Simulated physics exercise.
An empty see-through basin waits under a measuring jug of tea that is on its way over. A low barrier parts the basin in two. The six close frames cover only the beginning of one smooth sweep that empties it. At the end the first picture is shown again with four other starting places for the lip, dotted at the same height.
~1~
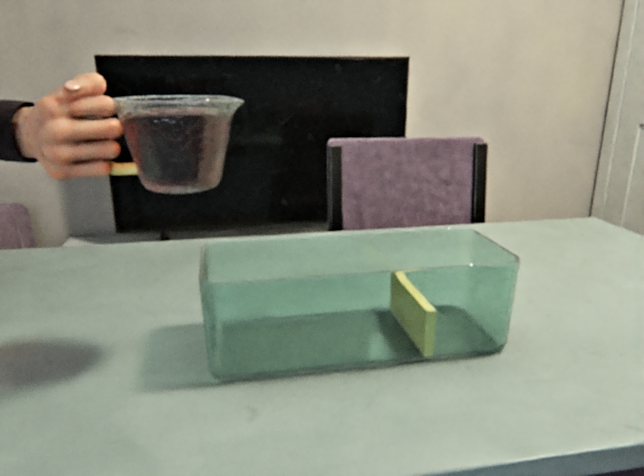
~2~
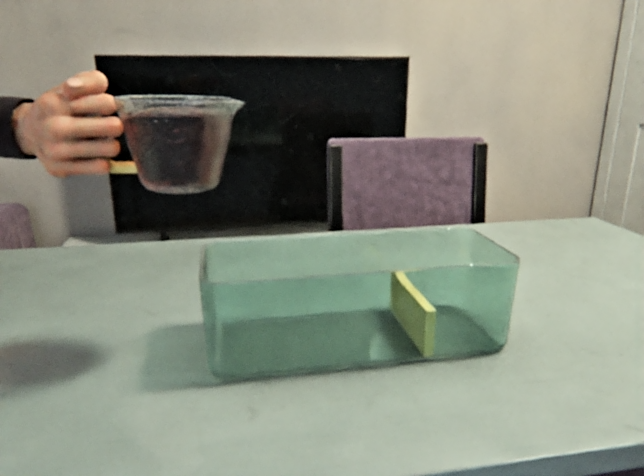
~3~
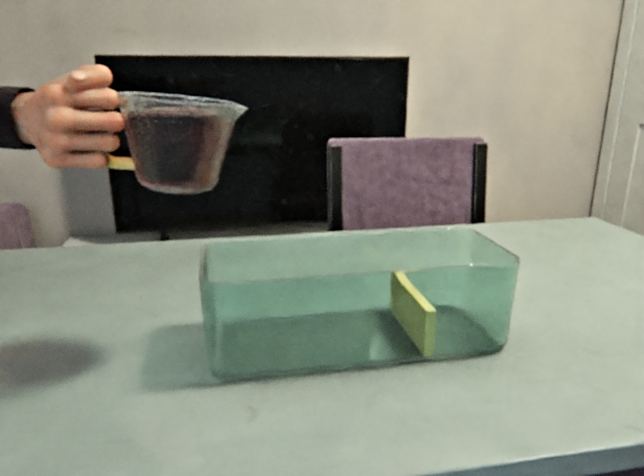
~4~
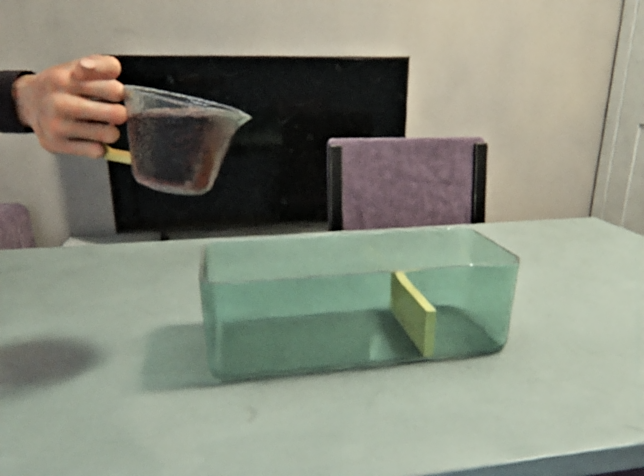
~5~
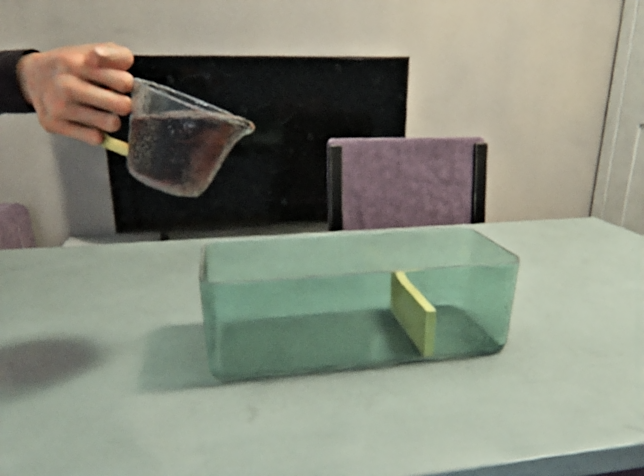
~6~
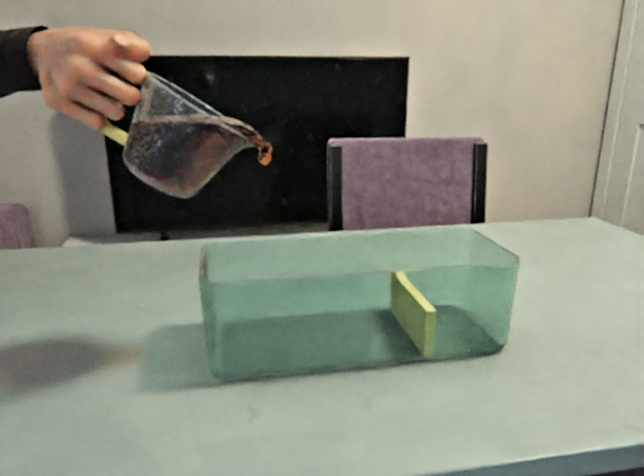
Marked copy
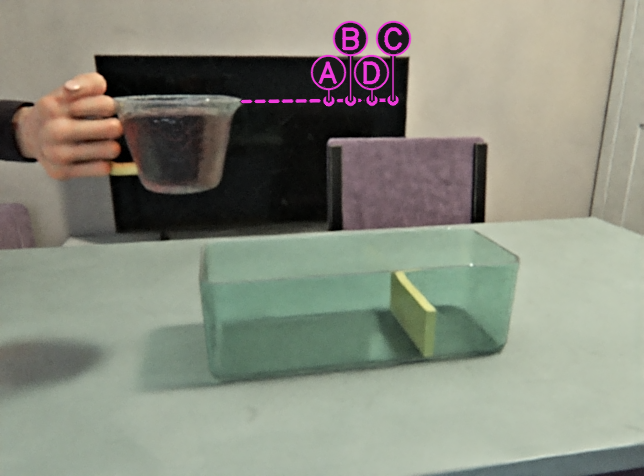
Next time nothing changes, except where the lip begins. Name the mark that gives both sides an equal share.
I would pick place D.
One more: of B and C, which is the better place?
That would be C.
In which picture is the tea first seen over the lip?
In picture 5.
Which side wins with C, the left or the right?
More ends on the right.
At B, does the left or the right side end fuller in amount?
More ends on the left.
On the marked copy, A at (328, 100); B at (350, 100); C at (393, 100); D at (371, 100).
If A is chosen, about 95 % ends left of the wall and 2 % right of it.
If B is chosen, about 87 % ends left of the wall and 11 % right of it.
If C is chosen, about 20 % ends left of the wall and 79 % right of it.
If D is chosen, about 51 % ends left of the wall and 48 % right of it.
